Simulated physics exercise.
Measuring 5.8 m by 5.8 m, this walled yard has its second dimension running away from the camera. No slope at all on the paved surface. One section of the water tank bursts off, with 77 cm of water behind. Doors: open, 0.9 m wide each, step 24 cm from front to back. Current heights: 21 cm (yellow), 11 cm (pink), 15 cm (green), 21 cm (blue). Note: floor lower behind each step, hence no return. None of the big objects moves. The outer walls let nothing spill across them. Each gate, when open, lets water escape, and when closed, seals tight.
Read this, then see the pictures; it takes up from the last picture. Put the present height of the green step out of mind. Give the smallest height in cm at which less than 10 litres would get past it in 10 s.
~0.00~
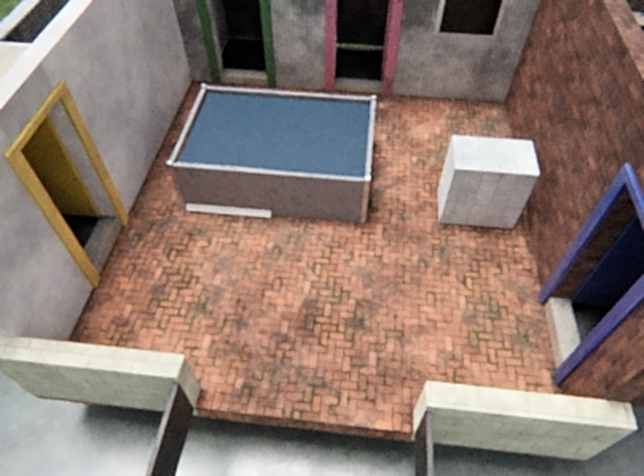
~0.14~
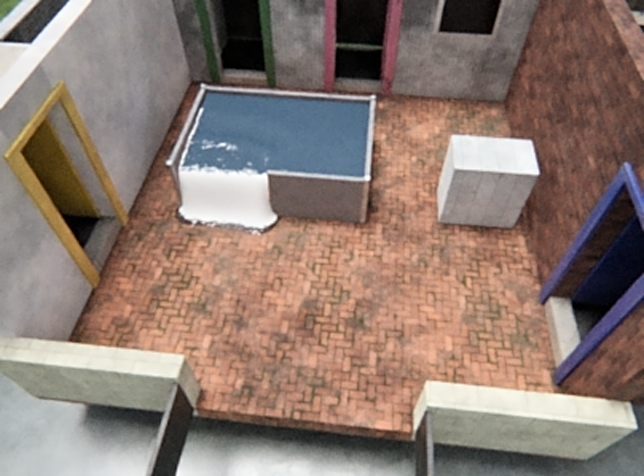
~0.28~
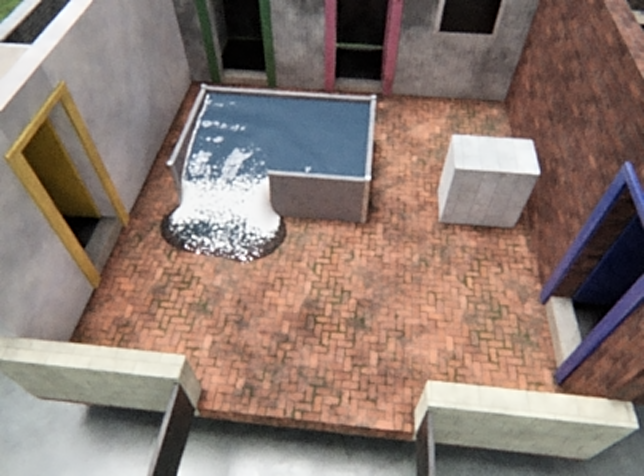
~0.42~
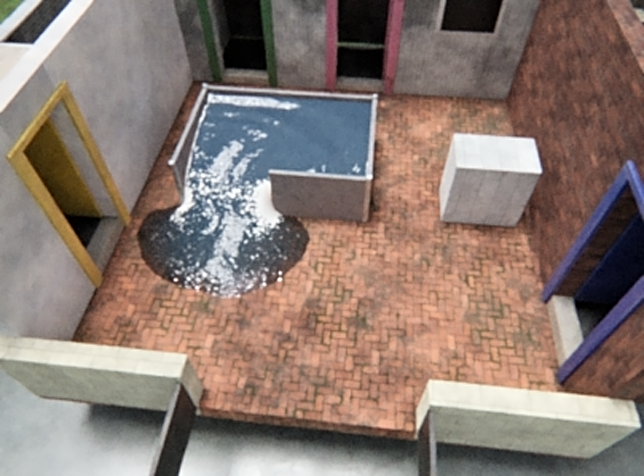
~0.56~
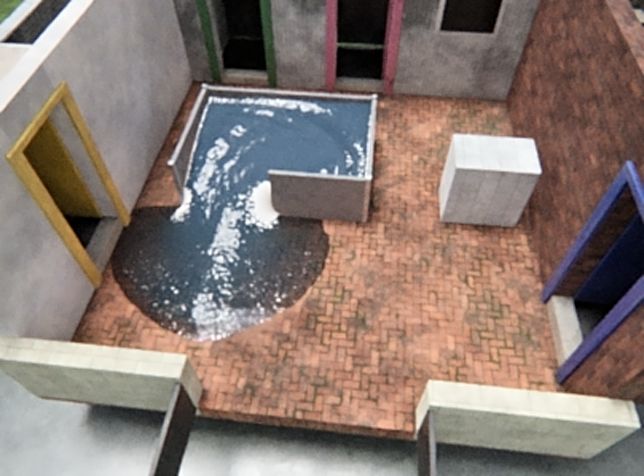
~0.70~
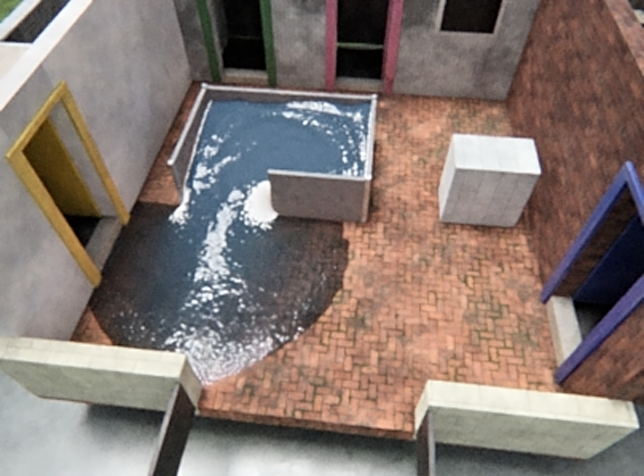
Close to 7.5 cm is just enough.
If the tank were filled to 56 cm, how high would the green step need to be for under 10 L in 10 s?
Roughly 4.5 centimetres would do it.
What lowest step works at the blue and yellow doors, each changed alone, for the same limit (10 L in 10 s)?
Roughly 13.5 cm for the blue door and roughly 26 cm for the yellow door.
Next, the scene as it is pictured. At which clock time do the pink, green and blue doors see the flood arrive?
Arrival times - pink: 6.5 s; green: 5.0 s; blue: 4.0 s.
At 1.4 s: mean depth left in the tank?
On average, around 51 cm.
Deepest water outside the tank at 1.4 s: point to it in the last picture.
(57, 370).
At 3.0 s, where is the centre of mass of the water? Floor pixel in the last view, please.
Roughly (239, 235).
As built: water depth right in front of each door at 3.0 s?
Centimetres: Yellow = 26, pink = 0, green = 0, blue = 0.
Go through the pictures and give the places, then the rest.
The first frame shows still water, 77 cm deep, in the water tank at (279, 134); the green door at (238, 34) is dry.
In the second frame, water pours out at (226, 194) and has run 0.3 m, to (249, 229); about 9 cm deep outside, 77 cm at the back.
In the third frame, the front is at (230, 254), 0.8 m from the gap at (227, 197); 1.1 m2 of floor is wet, 77 cm left at the back.
In the fourth frame, water pours out at (229, 198) and has run 1.4 m, to (216, 290); about 10 cm deep outside, 75 cm at the back.
In the fifth frame, the gap is at (229, 198), the front 2.0 m out at (185, 330); the back of the water tank holds 68 cm.
In the sixth frame, water pours out at (228, 198) and has run 2.7 m, to a hidden place; about 5 cm deep outside, 64 cm at the back; the green door at (238, 33), 3.1 m from the gap, is still 3.2 m from the nearest water.
After 1.4 s water covers 30 % of the floor, deepest (62 cm) near (57, 370); it has not reached the green door.
After 3.0 s water covers 30 % of the floor, deepest (34 cm) near (189, 300); it has not reached the green door.
After 10.0 s water covers 95 % of the floor, deepest (10 cm) near (524, 360); 7 cm at the green door, 0 litres in over its 15 cm step.
At the green door as built, the water arrived by 4.9 s and peaked near 9 cm at 5.4 s.
With a step of 6.5 cm, 15 litres would have come in within the 10 s; with 9 cm, 3 litres. So under 10 litres takes about 7.5 cm.
